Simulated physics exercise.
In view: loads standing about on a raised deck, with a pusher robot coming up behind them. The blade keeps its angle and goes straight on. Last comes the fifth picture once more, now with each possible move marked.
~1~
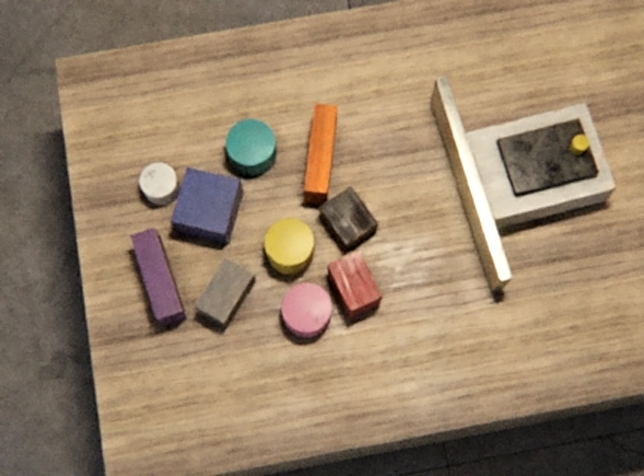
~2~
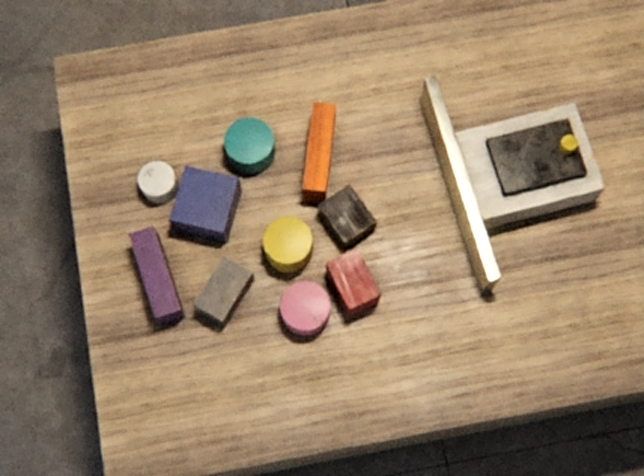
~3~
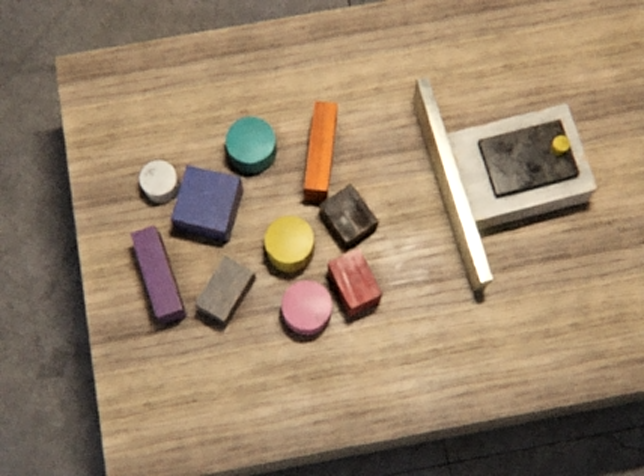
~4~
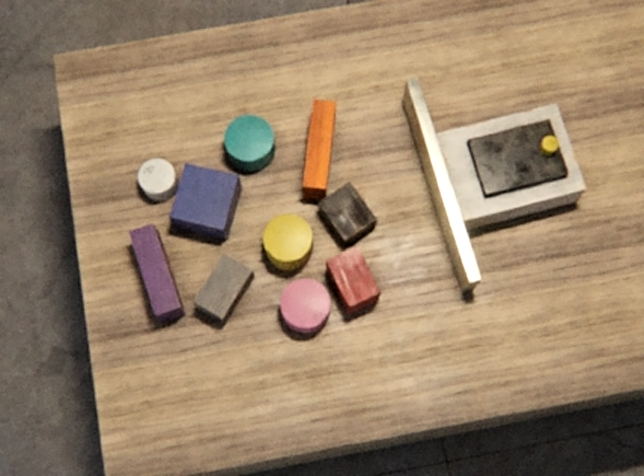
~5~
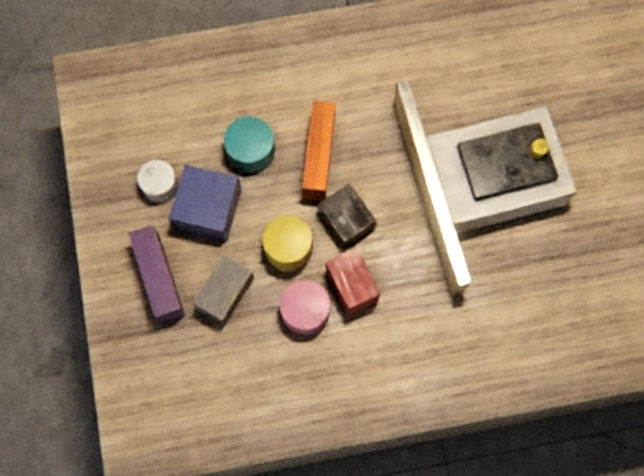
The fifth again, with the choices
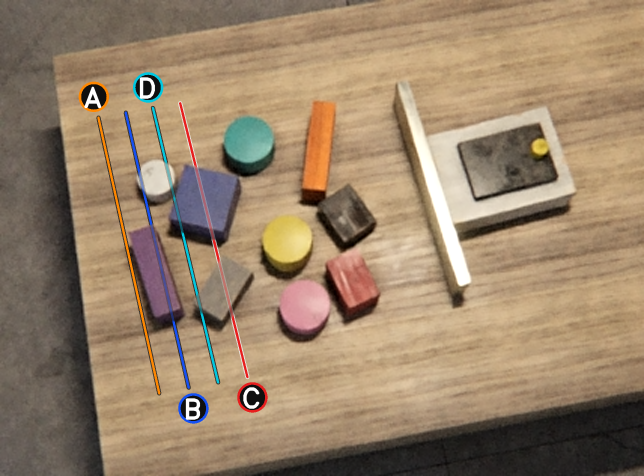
The footage shows colored blocks and discs resting on a wooden surface while a pale device with a long upright bar on its front moves slowly left toward them, covering a short distance as the objects remain still.
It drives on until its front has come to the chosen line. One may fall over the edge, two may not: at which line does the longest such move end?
D is the last line within the limit.
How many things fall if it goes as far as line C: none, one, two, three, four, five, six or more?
By then, none.
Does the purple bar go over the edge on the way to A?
Yes.
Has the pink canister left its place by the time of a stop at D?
Yes.
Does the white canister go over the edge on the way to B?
Yes.
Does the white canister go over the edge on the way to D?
No.
On the marked copy, A at (128, 250); B at (156, 245); C at (213, 235); D at (184, 240).
Taking D. A third of the way, robot (412, 178); red crate (340, 285); orange stick (309, 153).
Two thirds of the way, robot (322, 194); purple bar (148, 275); white canister (145, 180).
When it is over, robot (253, 207); purple bar (91, 293); white canister (79, 188); none fallen.
As for the rest, A drops five; B drops two; C is within the limit but short.
